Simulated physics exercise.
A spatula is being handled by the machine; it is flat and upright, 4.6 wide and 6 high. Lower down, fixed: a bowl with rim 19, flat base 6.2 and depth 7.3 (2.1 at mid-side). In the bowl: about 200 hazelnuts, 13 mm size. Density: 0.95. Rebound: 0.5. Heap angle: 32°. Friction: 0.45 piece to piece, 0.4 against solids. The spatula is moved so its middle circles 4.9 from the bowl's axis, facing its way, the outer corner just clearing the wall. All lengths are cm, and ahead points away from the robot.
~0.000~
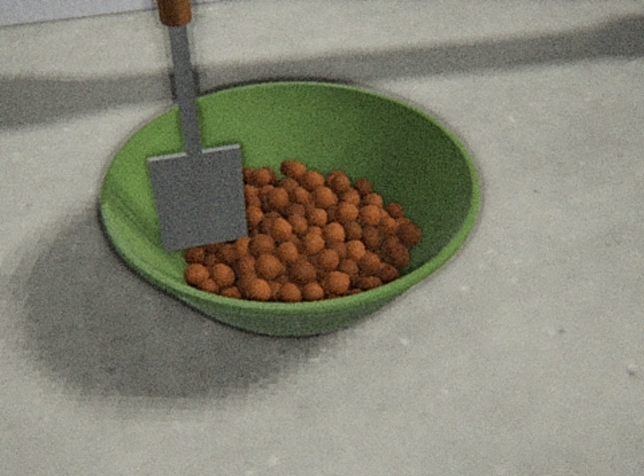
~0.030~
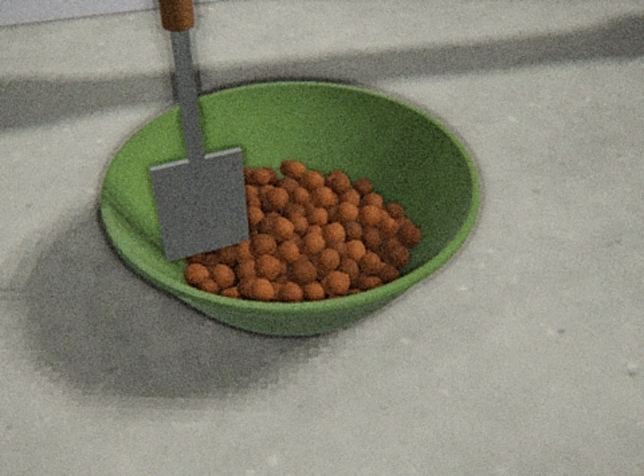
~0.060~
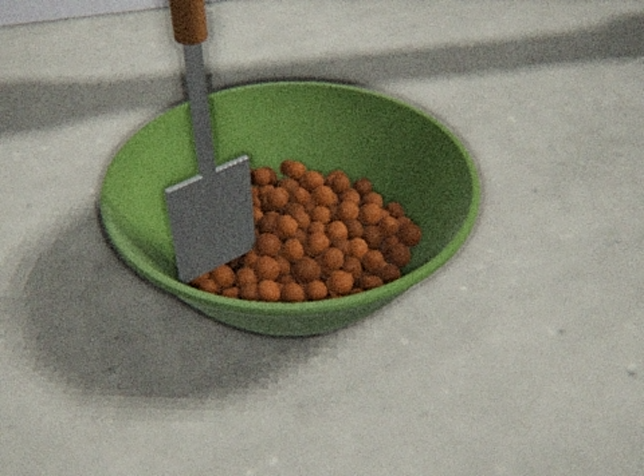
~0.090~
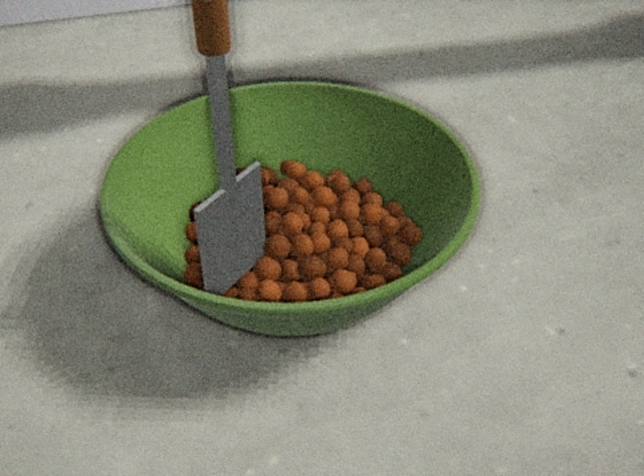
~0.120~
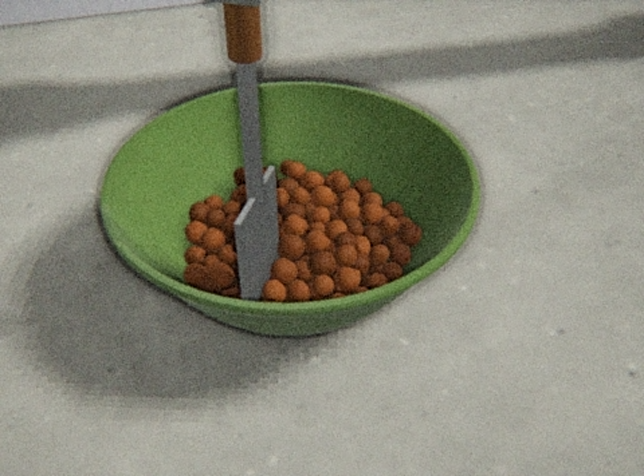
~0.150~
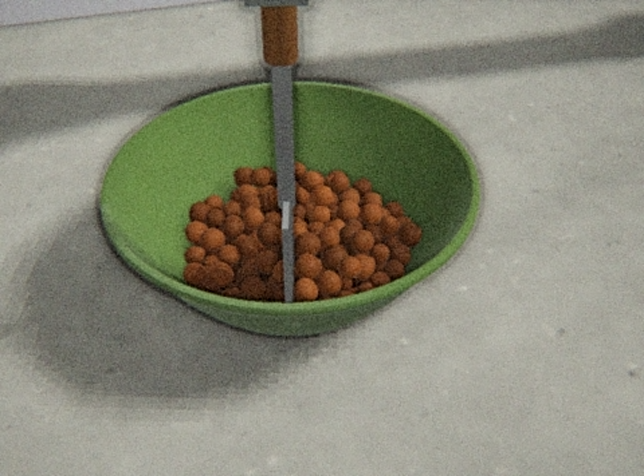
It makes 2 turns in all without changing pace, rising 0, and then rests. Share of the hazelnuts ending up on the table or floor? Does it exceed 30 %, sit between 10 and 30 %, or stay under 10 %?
It stays under 10 %.
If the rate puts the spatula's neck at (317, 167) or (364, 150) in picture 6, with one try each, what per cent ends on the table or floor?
First try: About 10 %; second try: About 25 %.
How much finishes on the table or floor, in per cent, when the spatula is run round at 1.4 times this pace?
Estimated share: Near 15 per cent.
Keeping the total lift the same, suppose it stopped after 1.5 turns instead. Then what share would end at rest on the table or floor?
It would be near 5 per cent.
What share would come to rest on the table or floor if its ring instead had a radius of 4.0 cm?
Near 5 percent.
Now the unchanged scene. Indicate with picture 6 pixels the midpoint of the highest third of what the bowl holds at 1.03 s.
Somewhere around (303, 180), I think.
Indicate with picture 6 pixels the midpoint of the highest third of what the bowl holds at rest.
Estimated centre: (263, 268).
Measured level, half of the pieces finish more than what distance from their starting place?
I'd estimate close to 4 cm.
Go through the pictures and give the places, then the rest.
In the first picture, spatula neck at (191, 127), 0° round; upper third of the load around (305, 225), from x 195 to 410, top at y 170; 202 in the bowl.
In the second picture, spatula neck at (193, 133), 7° round; upper third of the load around (305, 224), from x 195 to 410, top at y 170.
In the third picture, spatula neck at (205, 147), 23° round; upper third of the load around (310, 227), from x 195 to 410, top at y 170.
In the fourth picture, spatula neck at (226, 159), 40° round; upper third of the load around (311, 227), from x 195 to 410, top at y 170.
In the fifth picture, spatula neck at (254, 167), 58° round; upper third of the load around (317, 227), from x 195 to 410, top at y 170.
In the sixth picture, spatula neck at (286, 170), 75° round; upper third of the load around (327, 228), from x 195 to 410, top at y 170; 202 in the bowl.
By 0.59 s, 328° round, highest piece 8 above the table; 201 in the bowl, 1 on the table or floor.
By 1.03 s, 222° round, highest piece 8 above the table; 196 in the bowl, 6 on the table or floor.
By 1.45 s, 0° round, highest piece 6 above the table; 192 in the bowl, 10 on the table or floor.
By 2.15 s, 0° round, highest piece 6 above the table; 192 in the bowl, 10 on the table or floor.
Final count, 192 in the bowl, 10 on the table or floor. That is 5 % on the table or floor.
